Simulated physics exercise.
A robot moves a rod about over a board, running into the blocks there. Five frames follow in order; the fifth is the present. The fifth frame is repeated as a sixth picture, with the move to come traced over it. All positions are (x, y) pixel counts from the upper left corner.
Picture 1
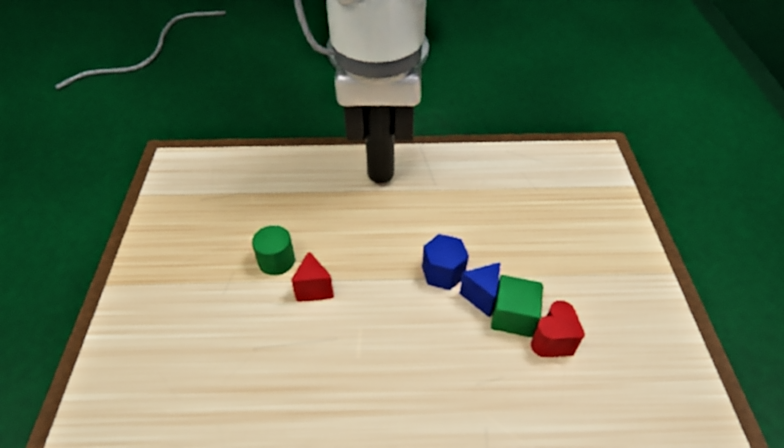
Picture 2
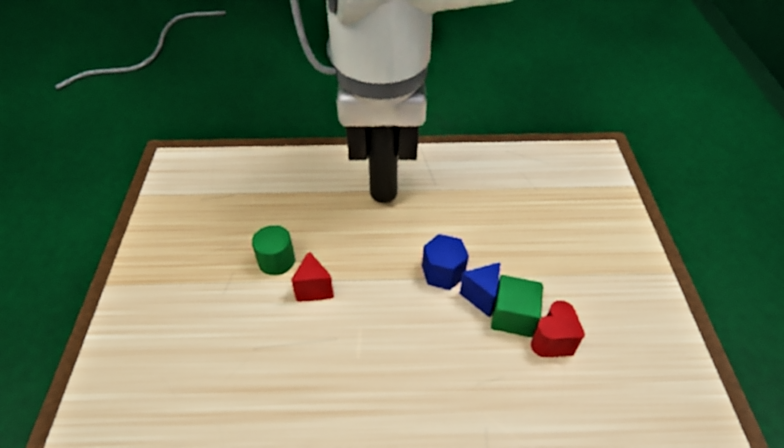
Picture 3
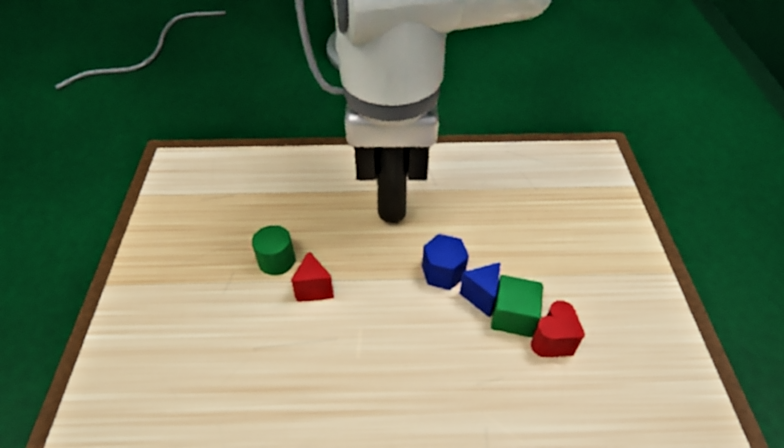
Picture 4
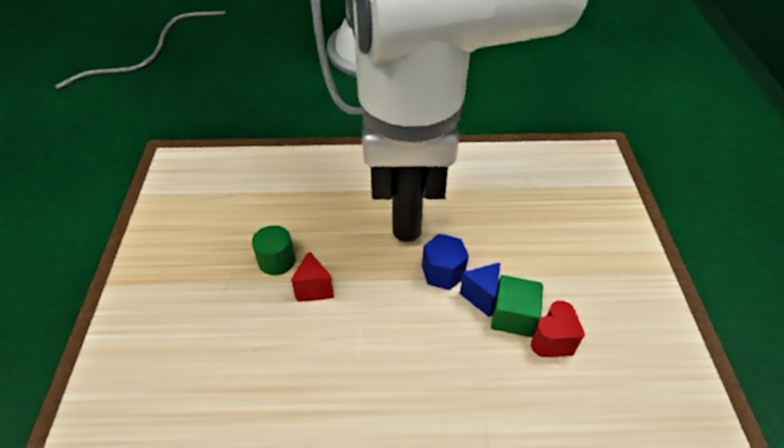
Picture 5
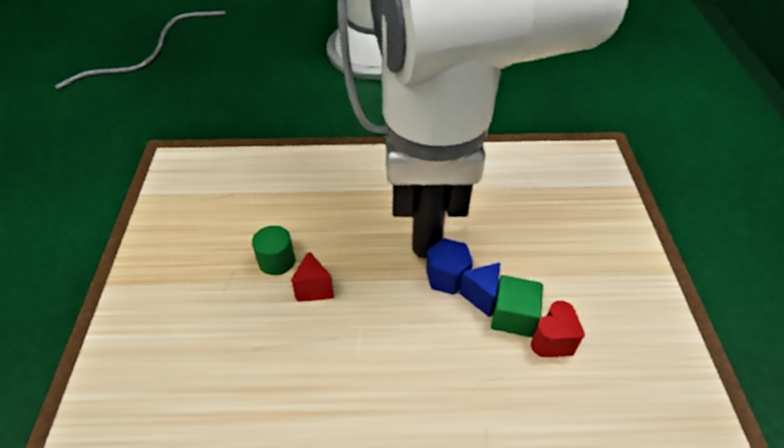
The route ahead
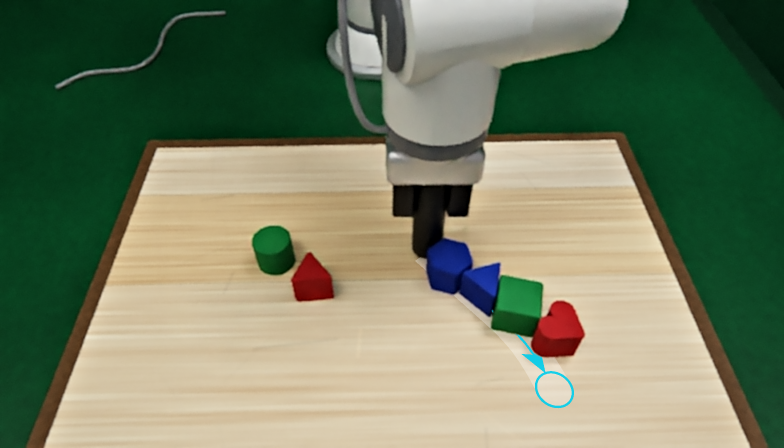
On a pale wooden board scattered with red, green and blue blocks, a robot arm moved its black rod forward and to the right, then nudged the blue hexagonal block slightly.
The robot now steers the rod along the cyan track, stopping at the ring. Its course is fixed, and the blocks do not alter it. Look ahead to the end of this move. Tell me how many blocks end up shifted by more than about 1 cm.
My count: 3 or more.
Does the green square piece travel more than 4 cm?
That would be a yes.
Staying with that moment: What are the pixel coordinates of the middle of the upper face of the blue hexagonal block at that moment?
It sits at (475, 318).
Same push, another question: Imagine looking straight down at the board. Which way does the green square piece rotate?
Rotates counter-clockwise.
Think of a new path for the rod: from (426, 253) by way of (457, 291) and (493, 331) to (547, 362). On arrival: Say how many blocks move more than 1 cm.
Answer: 3+.
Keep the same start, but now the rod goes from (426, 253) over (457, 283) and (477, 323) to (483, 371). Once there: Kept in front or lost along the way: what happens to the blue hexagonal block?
The block sits ahead of the rod.
Drawn move, from (426, 253) via (469, 290) and (516, 332), ending at (554, 389).
On the path given first. One third of the way, rod at (471, 285); blue hexagonal block at (474, 302), turned 50° clockwise; blue triangular piece at (499, 329), turned 30° anticlockwise; green square piece at (526, 297), turned 15° anticlockwise.
Two thirds of the way, rod at (518, 328); blue hexagonal block at (475, 318), turned 80° clockwise; blue triangular piece at (506, 347); green square piece at (563, 311), turned 20° anticlockwise; red heart at (599, 341), turned 25° clockwise.
At the end, rod at (557, 384); blue hexagonal block at (475, 318), turned 80° clockwise; blue triangular piece at (506, 355), turned 25° clockwise; green square piece at (571, 312), turned 35° anticlockwise; red heart at (603, 343), turned 30° clockwise.
